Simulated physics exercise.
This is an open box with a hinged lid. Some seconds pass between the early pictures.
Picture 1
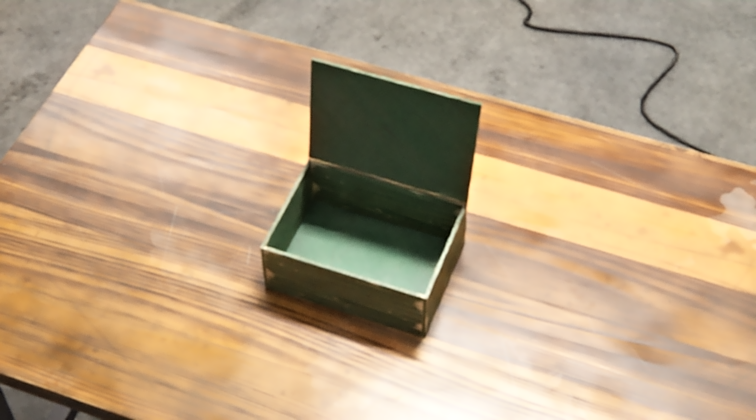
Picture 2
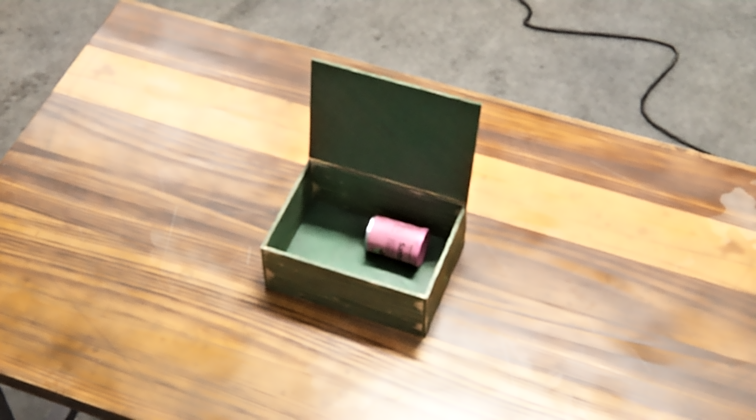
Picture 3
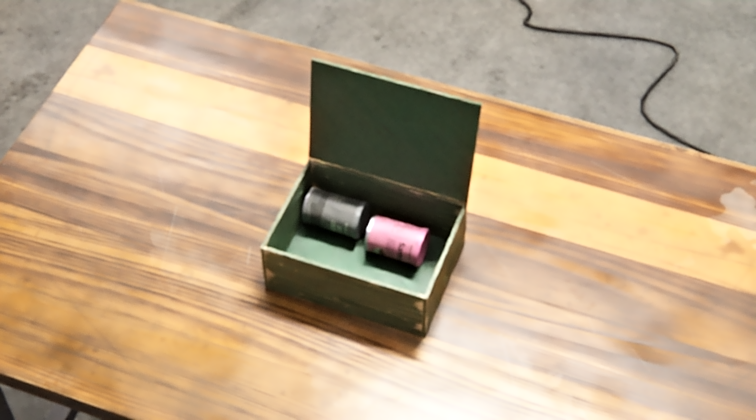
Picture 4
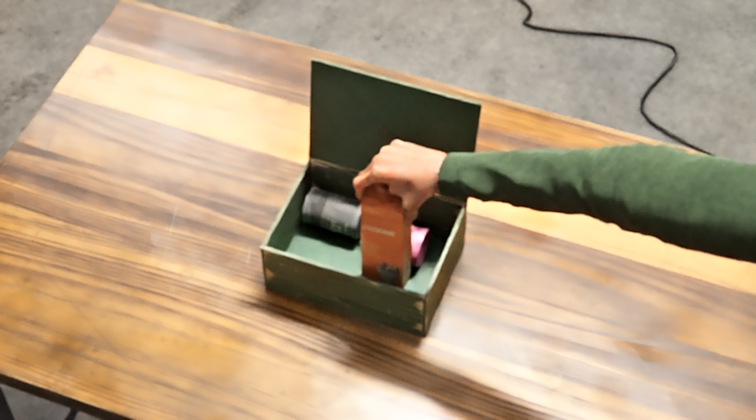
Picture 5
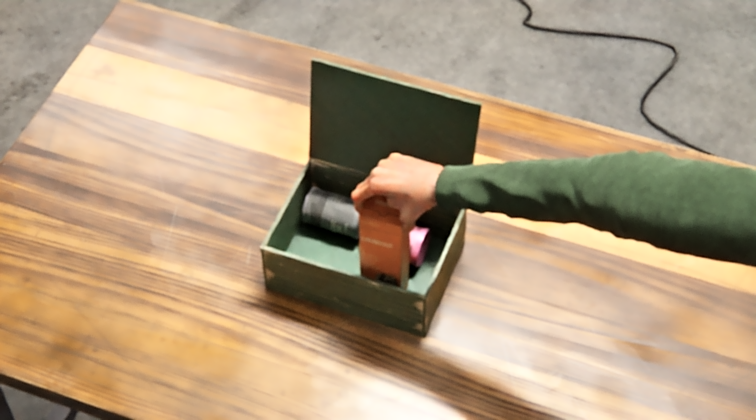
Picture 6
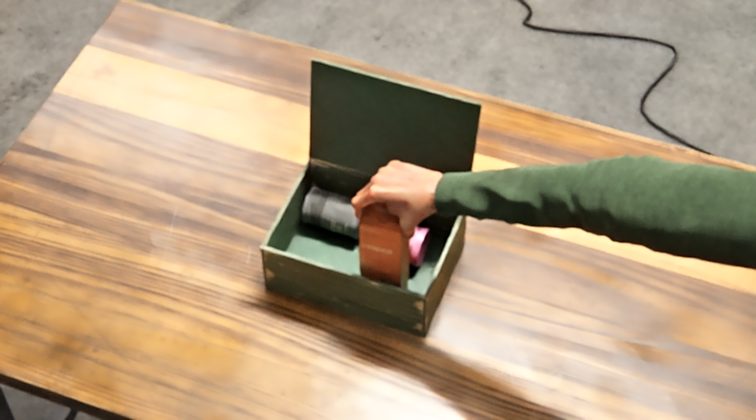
A hand in a green sleeve lowered an orange carton into an open green box on a wooden table, after a pink tin and then a grey tin had appeared inside.
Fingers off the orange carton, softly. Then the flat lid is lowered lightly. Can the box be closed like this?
It stays ajar.
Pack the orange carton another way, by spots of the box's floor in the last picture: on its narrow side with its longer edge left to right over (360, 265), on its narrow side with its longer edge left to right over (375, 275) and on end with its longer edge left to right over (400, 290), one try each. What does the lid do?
First try: It sits on the rim; second try: It closes; third try: It will not close.
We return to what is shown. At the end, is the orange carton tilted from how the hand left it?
It stays as placed.
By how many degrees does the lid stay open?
Some 40° above the rim.
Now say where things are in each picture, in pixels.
In the first frame, the last thing is not in view yet.
In the second frame, the last thing is not in view yet.
In the third frame, the last thing is not in view yet; grey tin (336, 213).
In the fourth frame, on its way; orange carton (387, 240); grey tin (336, 213).
In the fifth frame, on its way; orange carton (385, 251); grey tin (336, 213).
In the sixth frame, put in, still held; orange carton (385, 258); grey tin (336, 213).
Then, 1.20 s on from there, lid starting down.
Then, 1.60 s on from there, lid 58° above the rim.
In the end, lid 41° above the rim; all 3 unmoved. At the end, from the last picture's camera, orange carton near (385, 258).
